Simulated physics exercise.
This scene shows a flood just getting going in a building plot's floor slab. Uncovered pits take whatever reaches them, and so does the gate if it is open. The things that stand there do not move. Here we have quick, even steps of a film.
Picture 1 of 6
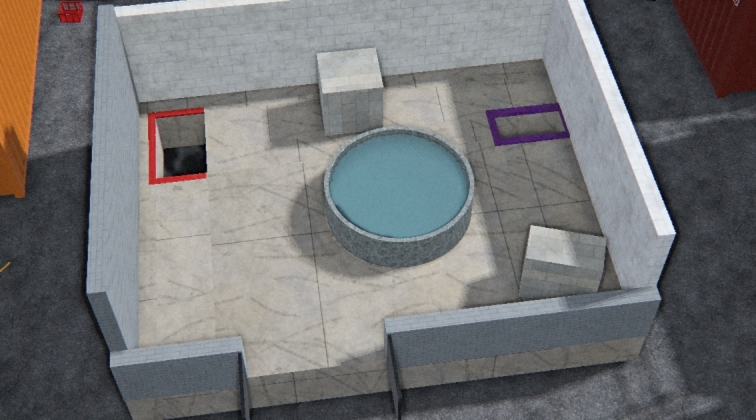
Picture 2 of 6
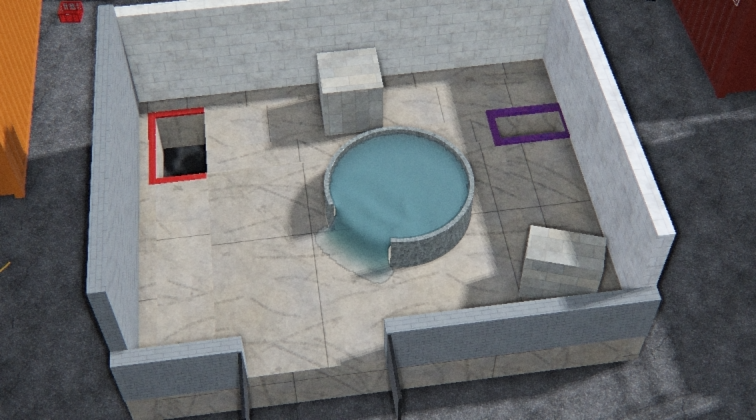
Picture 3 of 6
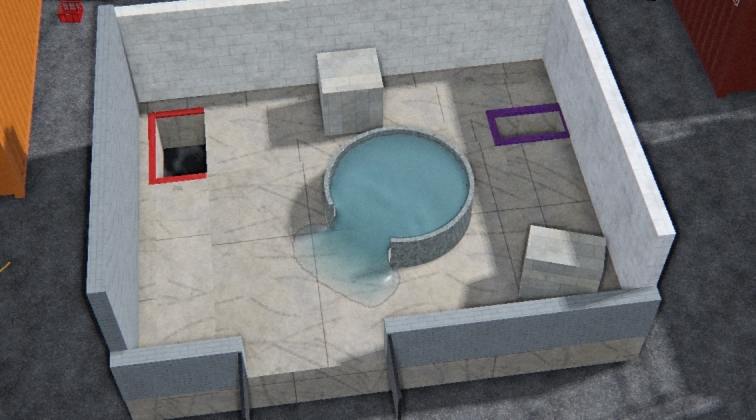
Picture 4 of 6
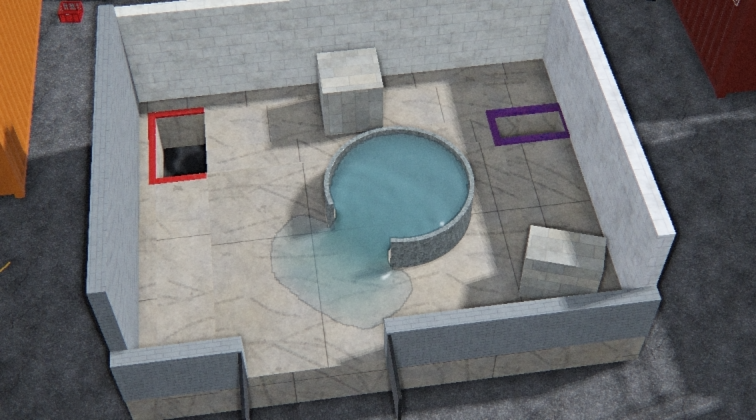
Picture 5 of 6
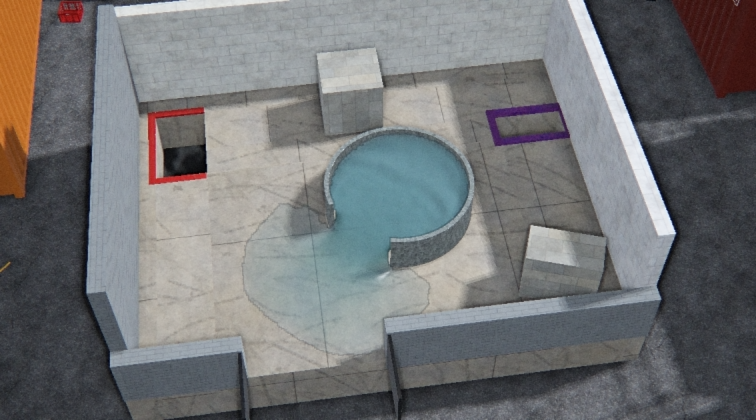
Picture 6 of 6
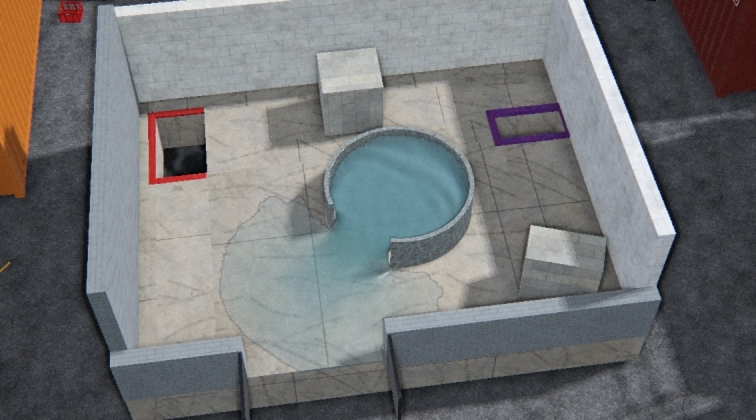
Water pouring through a gap in a round stone tank and spreading across the tiled floor of a walled, roofless enclosure.
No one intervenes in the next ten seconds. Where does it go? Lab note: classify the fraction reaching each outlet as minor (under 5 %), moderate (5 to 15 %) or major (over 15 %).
Fractions by outlet: Gate major; red pit major; purple pit minor.
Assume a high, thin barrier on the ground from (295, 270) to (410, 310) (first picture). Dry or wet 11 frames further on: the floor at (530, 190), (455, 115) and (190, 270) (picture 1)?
Same order as asked - unsoaked, unsoaked, soaked.
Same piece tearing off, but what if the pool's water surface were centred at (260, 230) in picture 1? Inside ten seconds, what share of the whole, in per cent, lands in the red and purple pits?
Within ten seconds, red collects 25 percent of the total and purple collects 0 percent.
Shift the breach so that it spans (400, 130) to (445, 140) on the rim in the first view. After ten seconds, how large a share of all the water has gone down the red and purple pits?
Red 10 %, purple 35 %.
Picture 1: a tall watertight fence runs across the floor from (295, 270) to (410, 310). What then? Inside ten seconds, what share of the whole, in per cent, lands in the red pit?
Red: About 30 %.
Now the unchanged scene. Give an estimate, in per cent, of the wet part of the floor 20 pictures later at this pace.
I'd estimate some 35 per cent.
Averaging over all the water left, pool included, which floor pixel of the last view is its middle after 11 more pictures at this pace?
Around pixel (340, 246).
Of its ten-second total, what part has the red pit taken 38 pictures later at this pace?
The figure is near 50 per cent.
A moment on, water covers 25 % of the floor; the gate 5 %, the red pit 0 %, the purple pit 0 %.
Next, water covers 30 % of the floor; the gate 13 %, the red pit 0 %, the purple pit 0 %.
Then, water covers 35 % of the floor; the gate 23 %, the red pit 0 %, the purple pit 0 %.
Later, water covers 50 % of the floor; the gate 33 %, the red pit 9 %, the purple pit 0 %.
In the end, water covers 55 % of the floor; the gate 42 %, the red pit 18 %, the purple pit 0 %.
